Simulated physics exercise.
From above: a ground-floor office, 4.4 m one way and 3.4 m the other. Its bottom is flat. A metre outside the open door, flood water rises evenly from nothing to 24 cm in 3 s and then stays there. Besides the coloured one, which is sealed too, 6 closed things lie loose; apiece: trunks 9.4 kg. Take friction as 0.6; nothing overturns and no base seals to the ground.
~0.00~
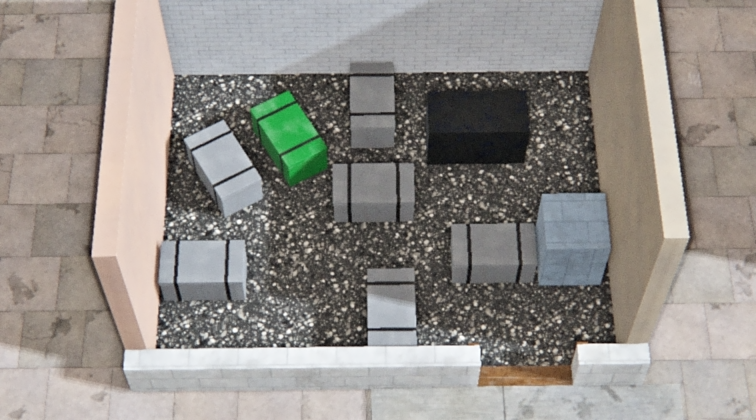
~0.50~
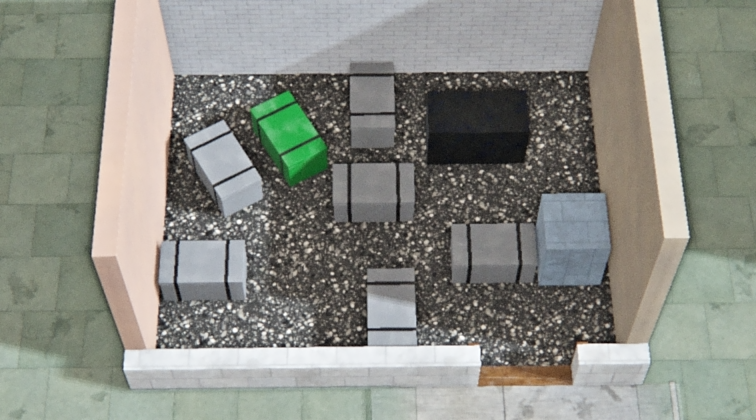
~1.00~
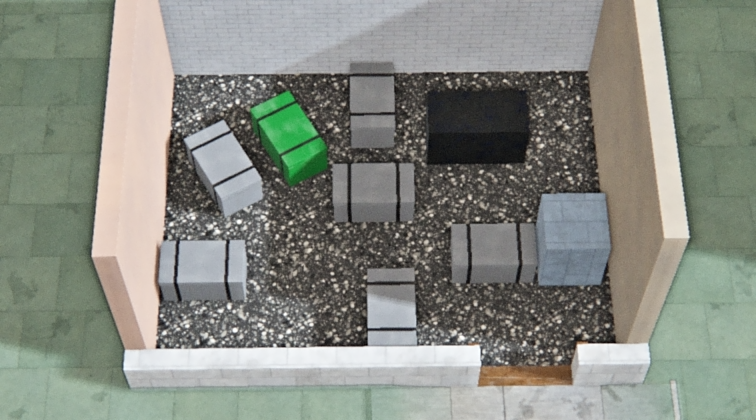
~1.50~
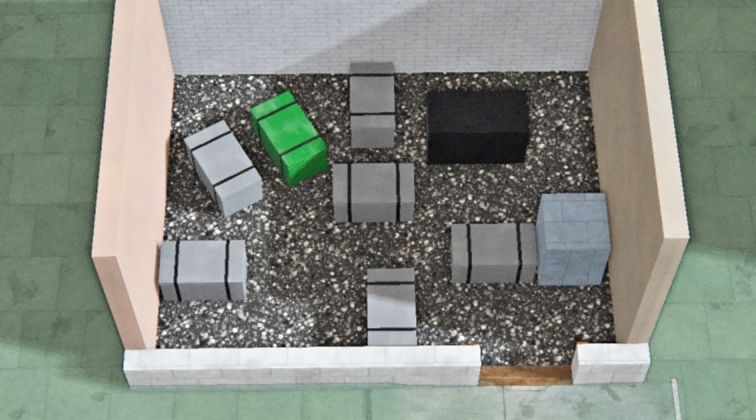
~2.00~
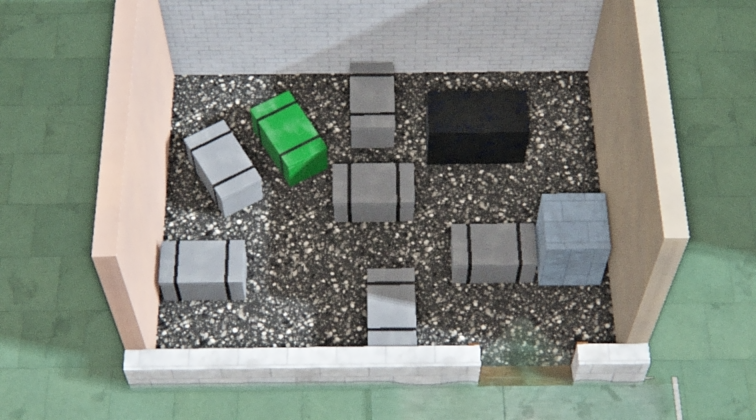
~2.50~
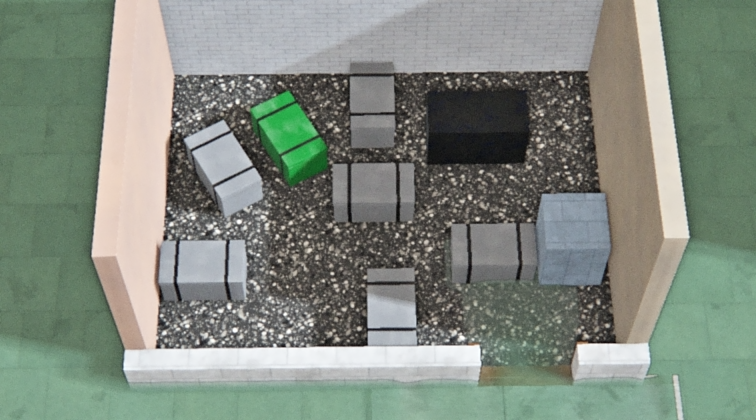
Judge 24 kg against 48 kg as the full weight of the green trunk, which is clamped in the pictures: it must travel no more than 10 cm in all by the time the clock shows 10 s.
I expect that only the higher weight holds it.
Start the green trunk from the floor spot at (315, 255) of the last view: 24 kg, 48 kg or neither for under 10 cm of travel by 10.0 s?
Either load holds.
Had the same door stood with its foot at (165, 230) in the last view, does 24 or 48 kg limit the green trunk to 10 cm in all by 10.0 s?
Then only the higher weight holds it.
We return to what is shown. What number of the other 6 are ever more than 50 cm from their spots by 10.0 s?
I count 3.
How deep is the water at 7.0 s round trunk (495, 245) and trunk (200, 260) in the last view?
Roughly 9 and 4 cm.
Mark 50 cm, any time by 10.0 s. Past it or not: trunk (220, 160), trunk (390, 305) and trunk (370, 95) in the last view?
In turn: Short of it, short of it, less.
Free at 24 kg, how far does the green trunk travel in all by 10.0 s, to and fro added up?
About 80 cm.
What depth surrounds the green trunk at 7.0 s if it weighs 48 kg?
About 6 cm.
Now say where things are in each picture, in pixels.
In the first frame, the green trunk at (288, 128) rests on the ground; water covers 0.0 m2; 0 of 7 have shifted.
In the second frame, the green trunk at (288, 128), on the bottom; 0.0 m2 under water; 0 of 7 have shifted.
In the third frame, the green trunk at (288, 128), on the bottom; 0.0 m2 under water; 0 of 7 have shifted.
In the fourth frame, the green trunk at (288, 128) rests on the ground; 0.0 m2 under water; 0 of 7 have shifted.
In the fifth frame, the green trunk at (288, 128), on the bottom; water covers 0.2 m2; 0 of 7 have shifted.
In the sixth frame, the green trunk at (288, 128), on the bottom; water covers 1.0 m2; 0 of 7 have shifted.
After 3.5 s the green trunk would be 0 cm from its start with 24 kg and 0 cm from its start with 48 kg; 0 cm of water round it then.
After 4.5 s the green trunk would be 0 cm from its start with 24 kg and 0 cm from its start with 48 kg; 0 cm of water round it then.
After 7.0 s the green trunk would be 31 cm from its start with 24 kg and 0 cm from its start with 48 kg; 6 cm of water round it then.
After 10.0 s the green trunk would be 80 cm from its start with 24 kg and 0 cm from its start with 48 kg; 10 cm of water round it then.
